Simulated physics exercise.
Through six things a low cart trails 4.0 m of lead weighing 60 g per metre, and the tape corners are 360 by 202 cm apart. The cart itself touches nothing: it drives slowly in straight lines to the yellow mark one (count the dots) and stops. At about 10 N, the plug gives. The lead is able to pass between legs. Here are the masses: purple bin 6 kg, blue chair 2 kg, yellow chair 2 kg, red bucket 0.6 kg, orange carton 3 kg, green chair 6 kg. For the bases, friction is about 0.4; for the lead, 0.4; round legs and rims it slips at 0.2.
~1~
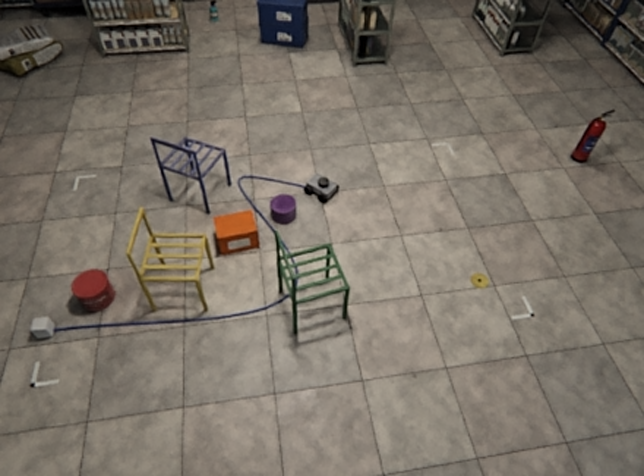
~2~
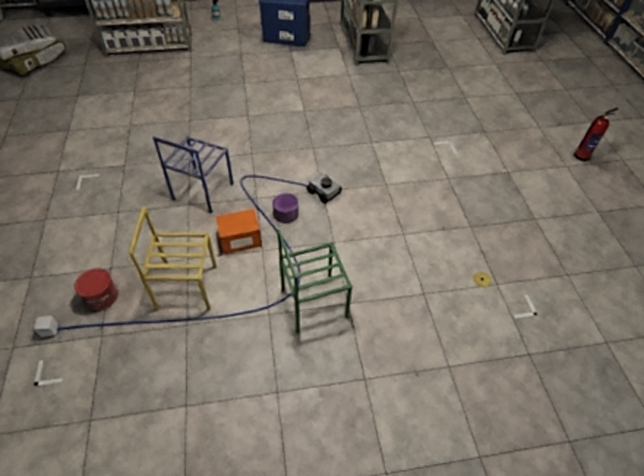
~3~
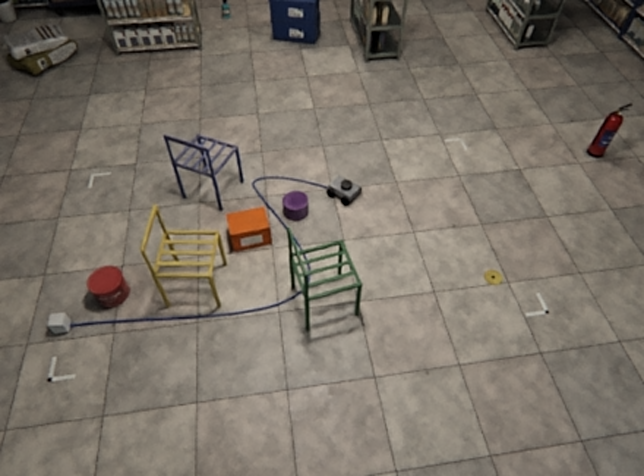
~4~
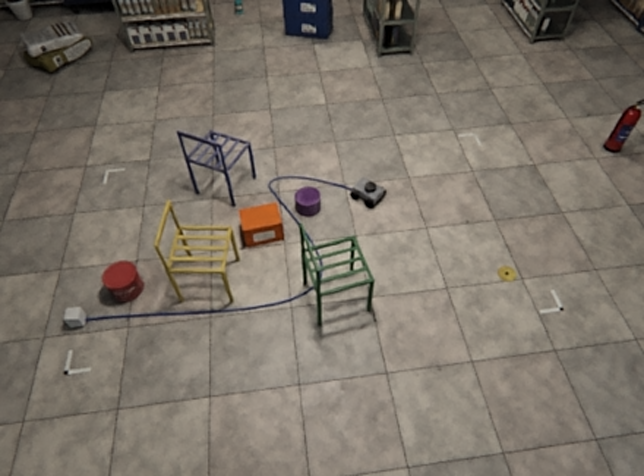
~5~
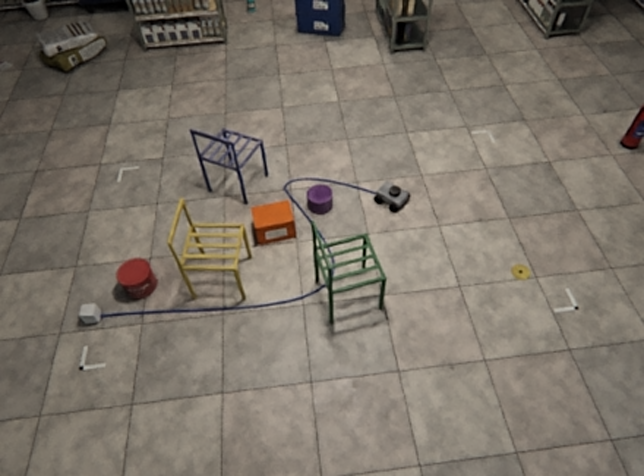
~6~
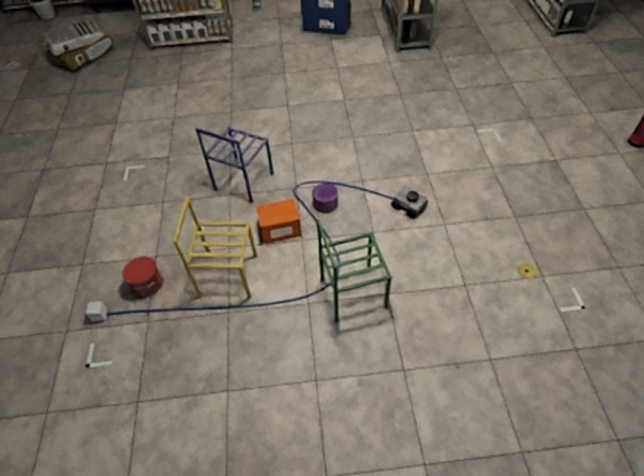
On a grey tiled floor with shelves behind, a small dark wheeled cart trailing a blue cord crept a short way to the right, past three chairs, a purple bin and an orange box.
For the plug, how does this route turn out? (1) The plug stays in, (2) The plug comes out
Option 2: The plug comes out.
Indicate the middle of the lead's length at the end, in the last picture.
Midpoint of length, last view: Approx. (313, 206).
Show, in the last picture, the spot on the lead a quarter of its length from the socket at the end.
That spot lies roughly at pixel (298, 287) in the last view.
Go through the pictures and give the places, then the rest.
In the first picture, shows, green chair (313, 272); yellow chair (173, 256); blue chair (192, 157); marks (480, 281); lead runs through (103, 325) (274, 180); cart (317, 189).
In the second picture, shows, lead runs through (106, 324) (277, 179); cart (320, 188).
In the third picture, shows, lead runs through (118, 321) (297, 180); cart (340, 191).
In the fourth picture, shows, lead runs through (132, 316) (320, 181); cart (363, 193).
In the fifth picture, shows, lead runs through (146, 312) (343, 184); cart (387, 197).
In the sixth picture, shows, green chair (354, 261); yellow chair (218, 244); blue chair (236, 147); lead runs through (152, 310) (360, 188); cart (404, 202).
Next, cart at (434, 219), lead slack at the fixed end; nothing else has moved.
Then, cart at (465, 236), 2 N at the fixed end; nothing else has moved.
After that, cart at (501, 255), plug out; nothing else has moved.
Later, cart at (527, 270), plug out; nothing else has moved.
At the end, cart at (527, 270), plug out; nothing else has moved.
